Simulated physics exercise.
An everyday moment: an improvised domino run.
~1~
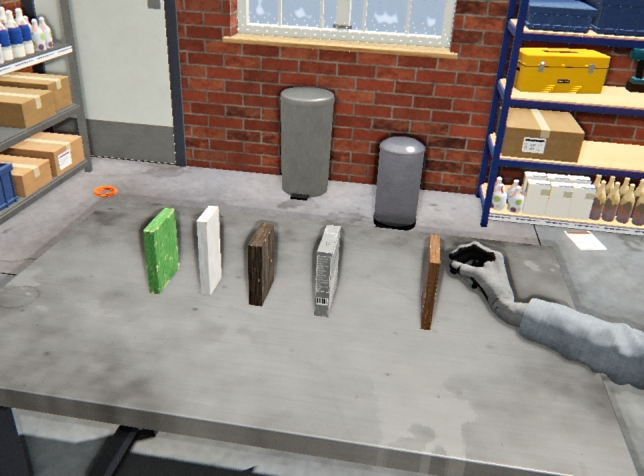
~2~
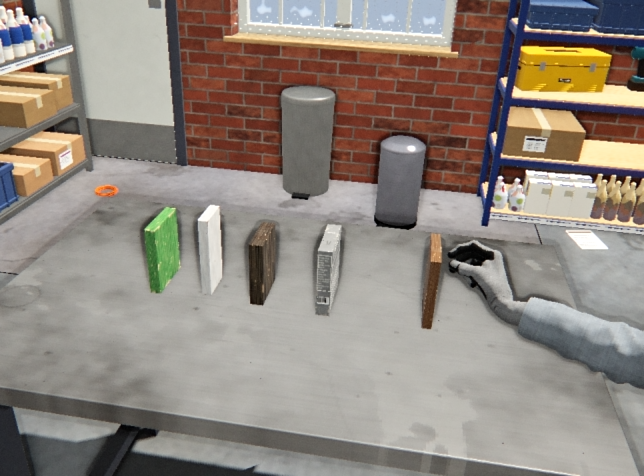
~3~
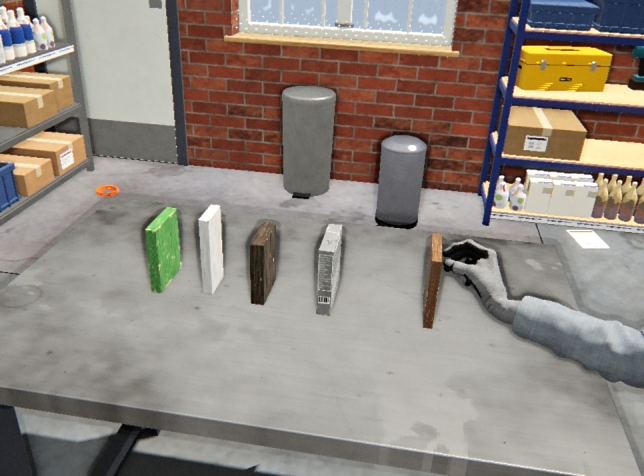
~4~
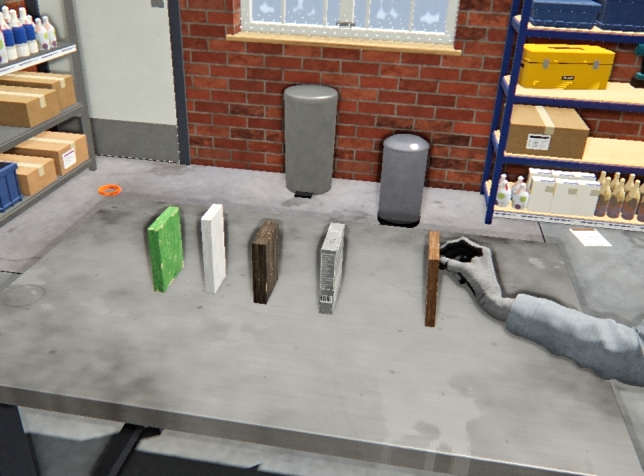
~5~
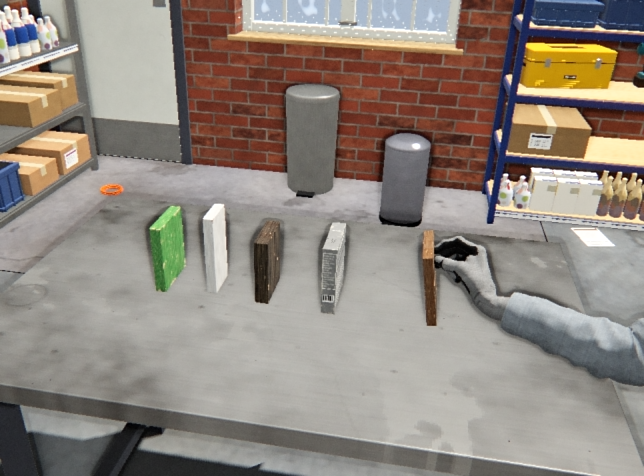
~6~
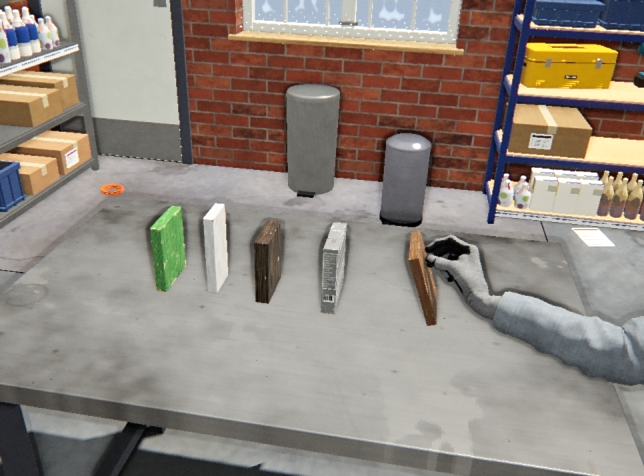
A gloved-looking grey hand reached in beside the brown block at the right end of a spaced row of five upright blocks on a workshop table, then pushed it into a leftward lean.
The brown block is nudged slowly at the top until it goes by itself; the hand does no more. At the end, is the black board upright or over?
The black board stays upright.
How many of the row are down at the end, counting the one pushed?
In all, 1.
Then, 0.30 s after the last picture, brown block 89° over.
Then, 0.62 s after the last picture, brown block 90° over.
At rest, all 3 in place. Seen from the same camera at the end, black board near (268, 261).
